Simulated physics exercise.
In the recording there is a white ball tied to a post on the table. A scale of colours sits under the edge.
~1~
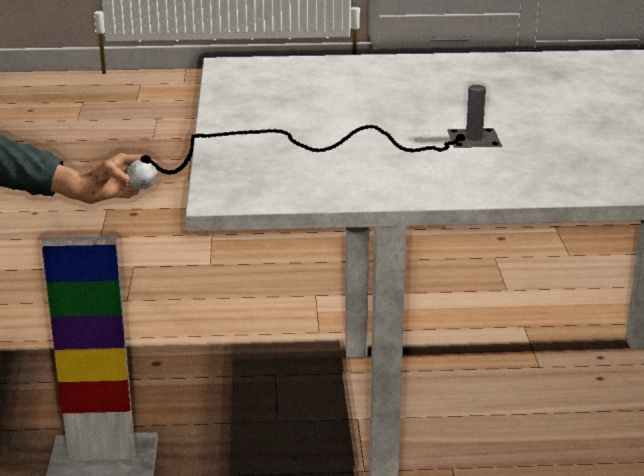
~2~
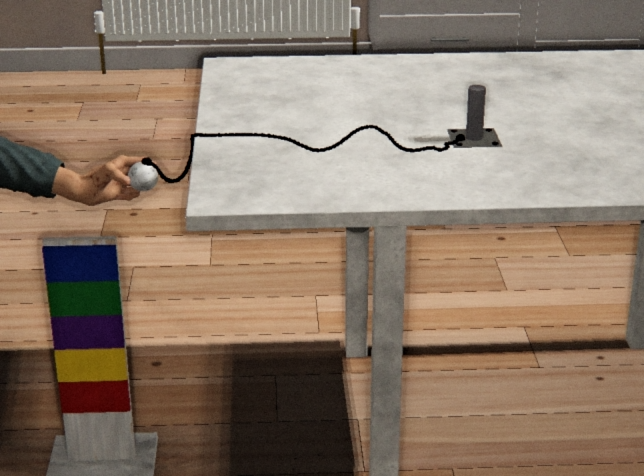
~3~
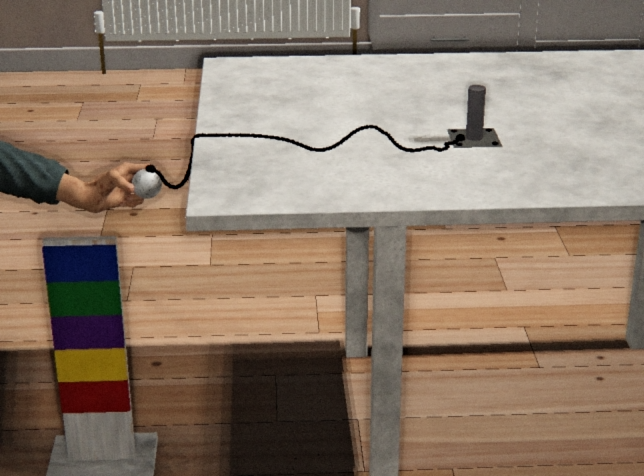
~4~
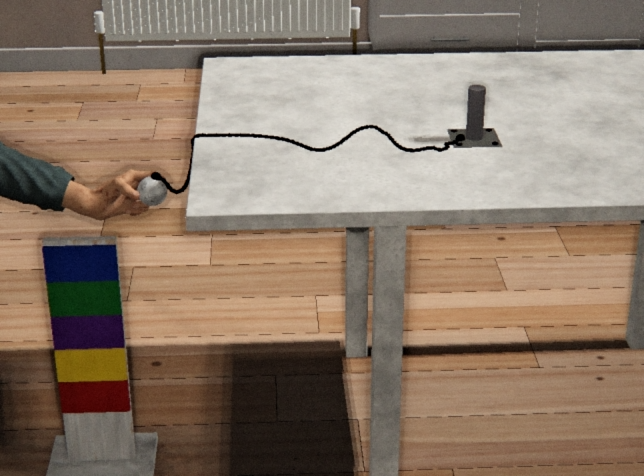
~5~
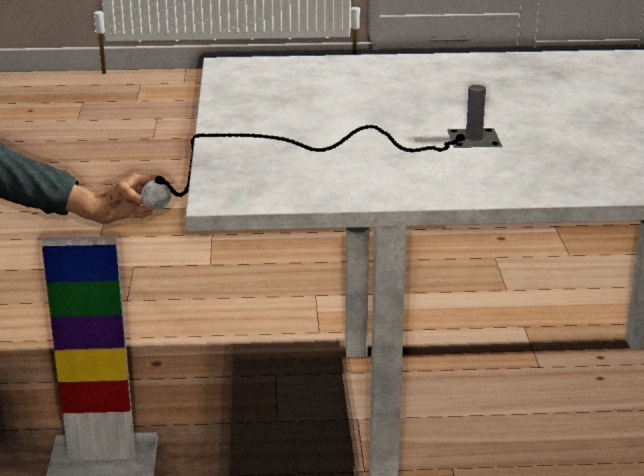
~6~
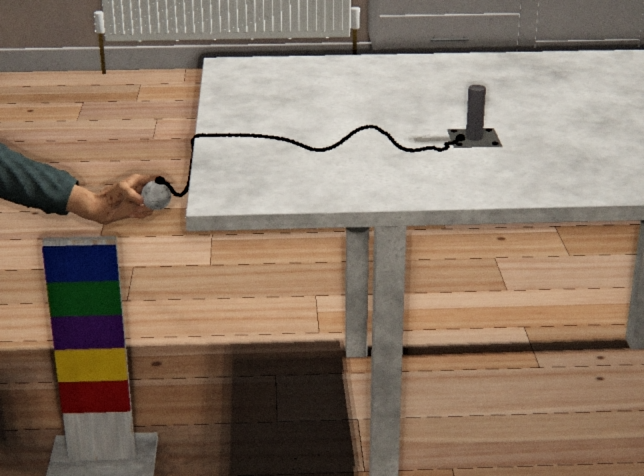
A hand holding a white ball on a black cord moves slightly right and down.
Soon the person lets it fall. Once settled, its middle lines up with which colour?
It lines up with the purple band.
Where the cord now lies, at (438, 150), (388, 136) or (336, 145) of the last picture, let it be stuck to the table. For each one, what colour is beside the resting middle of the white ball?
Purple, then green, then blue.
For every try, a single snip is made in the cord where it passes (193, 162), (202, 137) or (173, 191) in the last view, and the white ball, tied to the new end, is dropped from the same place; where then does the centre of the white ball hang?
Respectively (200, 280), (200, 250) and (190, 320).
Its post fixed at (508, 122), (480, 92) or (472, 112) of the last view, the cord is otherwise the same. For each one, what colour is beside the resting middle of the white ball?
In turn, green, then green, then purple.
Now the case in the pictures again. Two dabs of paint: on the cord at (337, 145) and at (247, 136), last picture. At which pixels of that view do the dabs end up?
I'd put the first at about (247, 140) and the other at about (195, 195).
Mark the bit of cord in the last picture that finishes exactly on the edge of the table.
It's the bit near (295, 143).
A little later, ball near (230, 322); level with purple.
Next, ball near (182, 330); level with purple.
When it is over, ball near (198, 334); level with purple. The cord holds its middle at purple.
